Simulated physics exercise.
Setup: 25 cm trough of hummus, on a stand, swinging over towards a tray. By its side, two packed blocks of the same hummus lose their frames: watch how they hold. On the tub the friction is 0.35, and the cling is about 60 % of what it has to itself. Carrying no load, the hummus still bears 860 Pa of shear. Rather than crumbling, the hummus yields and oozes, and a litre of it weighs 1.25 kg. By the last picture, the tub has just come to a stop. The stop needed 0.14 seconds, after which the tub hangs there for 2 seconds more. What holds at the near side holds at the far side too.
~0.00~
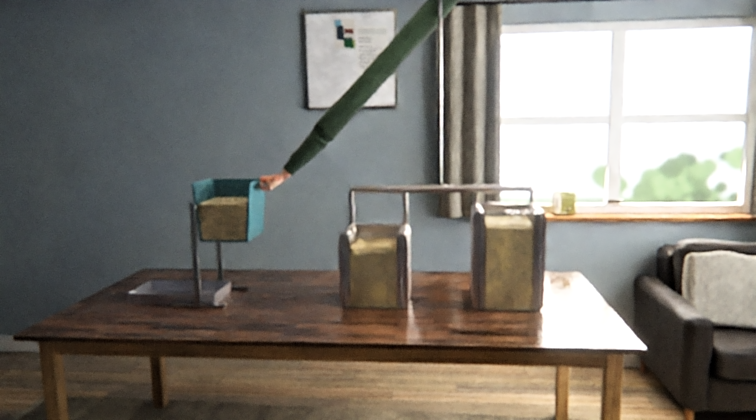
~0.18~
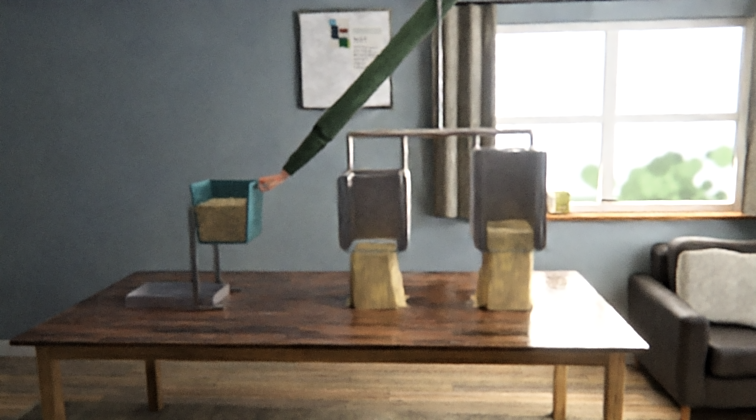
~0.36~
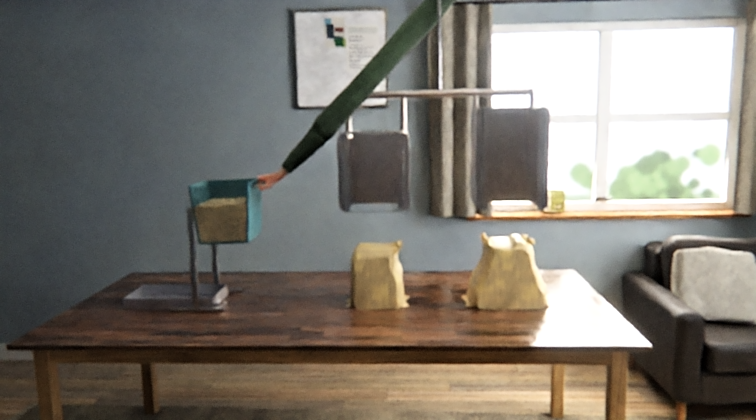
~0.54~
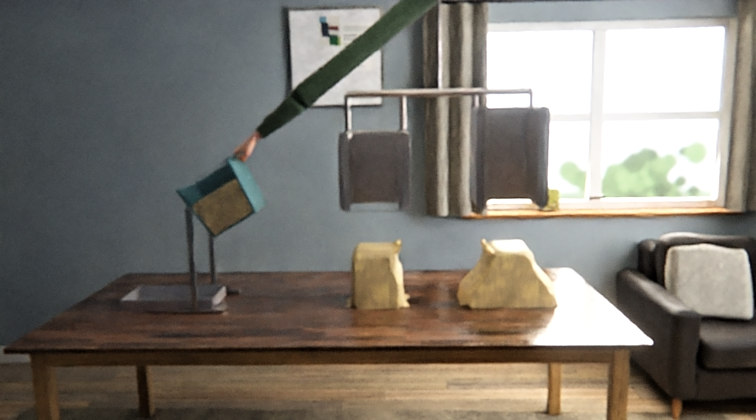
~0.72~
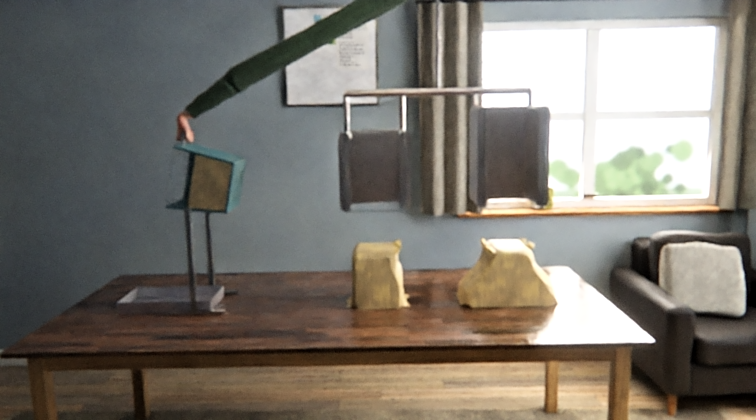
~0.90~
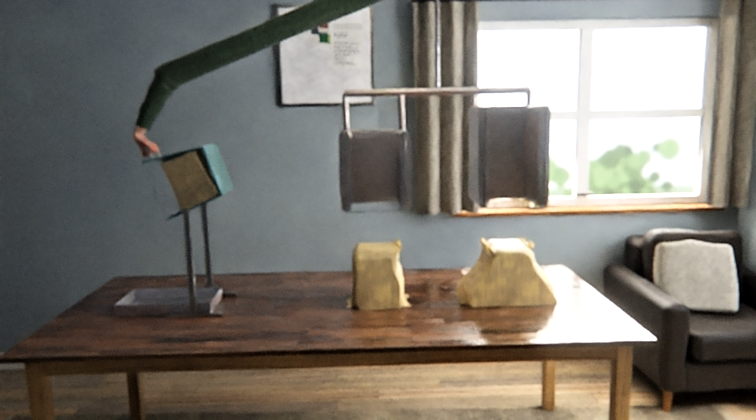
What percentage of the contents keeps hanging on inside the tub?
Near 0 %.
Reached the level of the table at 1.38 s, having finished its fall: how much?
About 0 per cent.
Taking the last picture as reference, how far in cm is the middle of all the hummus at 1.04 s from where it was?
Looks like around 7 cm to me.
By 1.04 s, the tub is at 108 degrees and holds 98 %.
By 1.21 s, the tub is at 108 degrees and holds 36 %.
By 1.38 s, the tub is at 108 degrees and holds 0 %.
By 1.55 s, the tub is at 108 degrees and holds 0 %.
By 2.90 s, at the end, the tub is at 108 degrees and holds 0 %.
